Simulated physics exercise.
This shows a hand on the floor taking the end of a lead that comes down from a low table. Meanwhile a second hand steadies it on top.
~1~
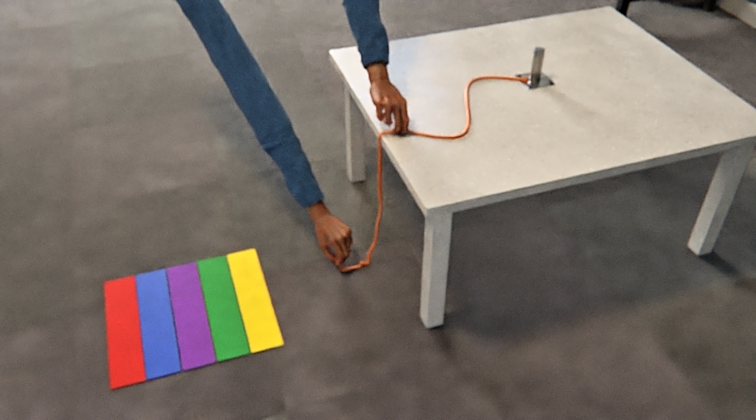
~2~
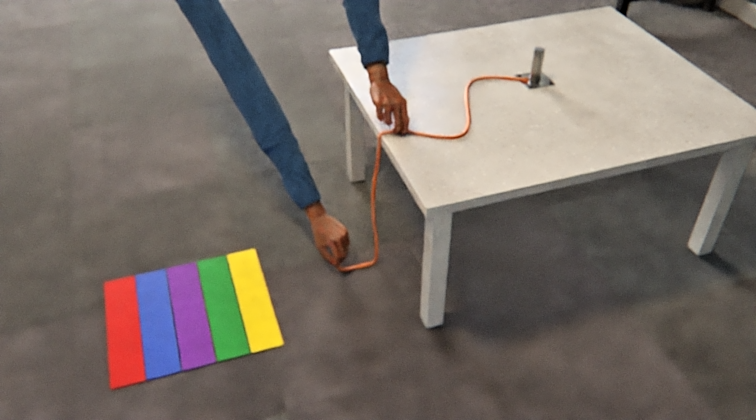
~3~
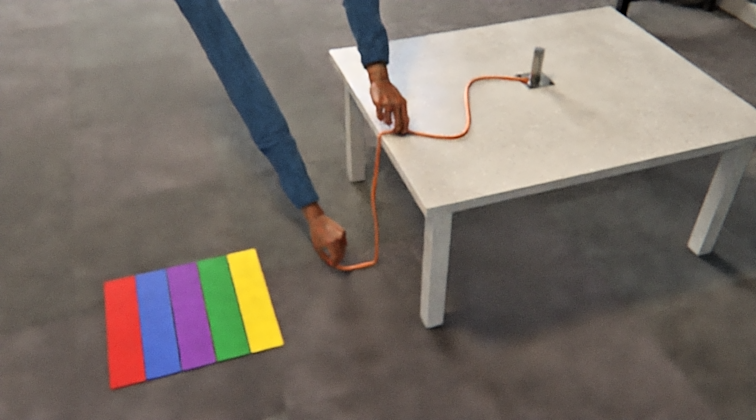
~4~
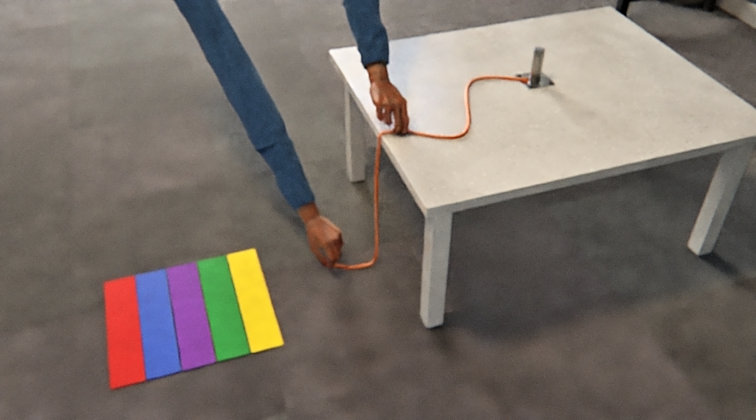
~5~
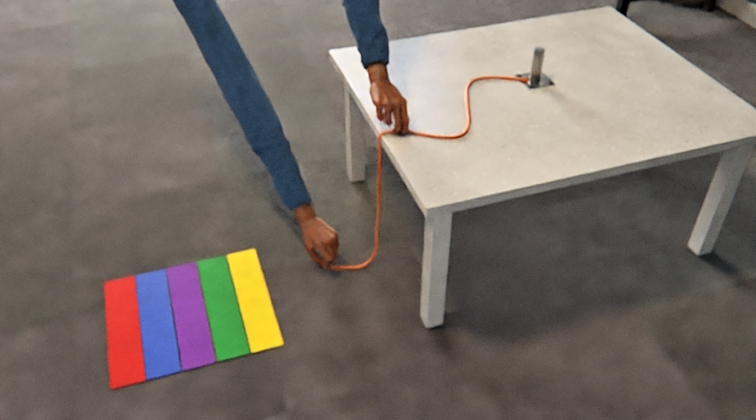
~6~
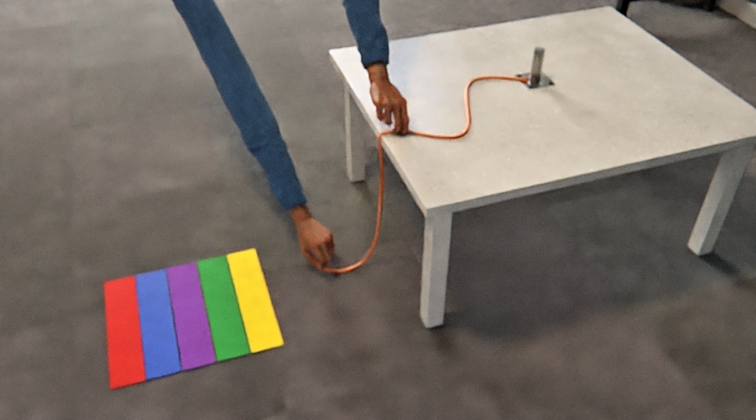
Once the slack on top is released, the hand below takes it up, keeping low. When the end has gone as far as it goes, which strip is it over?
It is over the blue strip.
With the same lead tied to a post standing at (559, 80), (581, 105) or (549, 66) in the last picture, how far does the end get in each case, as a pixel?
One per try, in order: (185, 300), (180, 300), (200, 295).
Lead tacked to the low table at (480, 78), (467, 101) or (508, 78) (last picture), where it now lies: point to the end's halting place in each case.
In order of the tries: About (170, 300), about (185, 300), about (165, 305).
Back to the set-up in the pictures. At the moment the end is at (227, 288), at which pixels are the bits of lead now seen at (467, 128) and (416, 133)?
(406, 122) for the first, (371, 157) for the second.
A little later, end near (227, 289); over green.
Next, end near (183, 299); over purple.
When it is tight, end near (156, 305); over blue. The end stops over the blue strip.
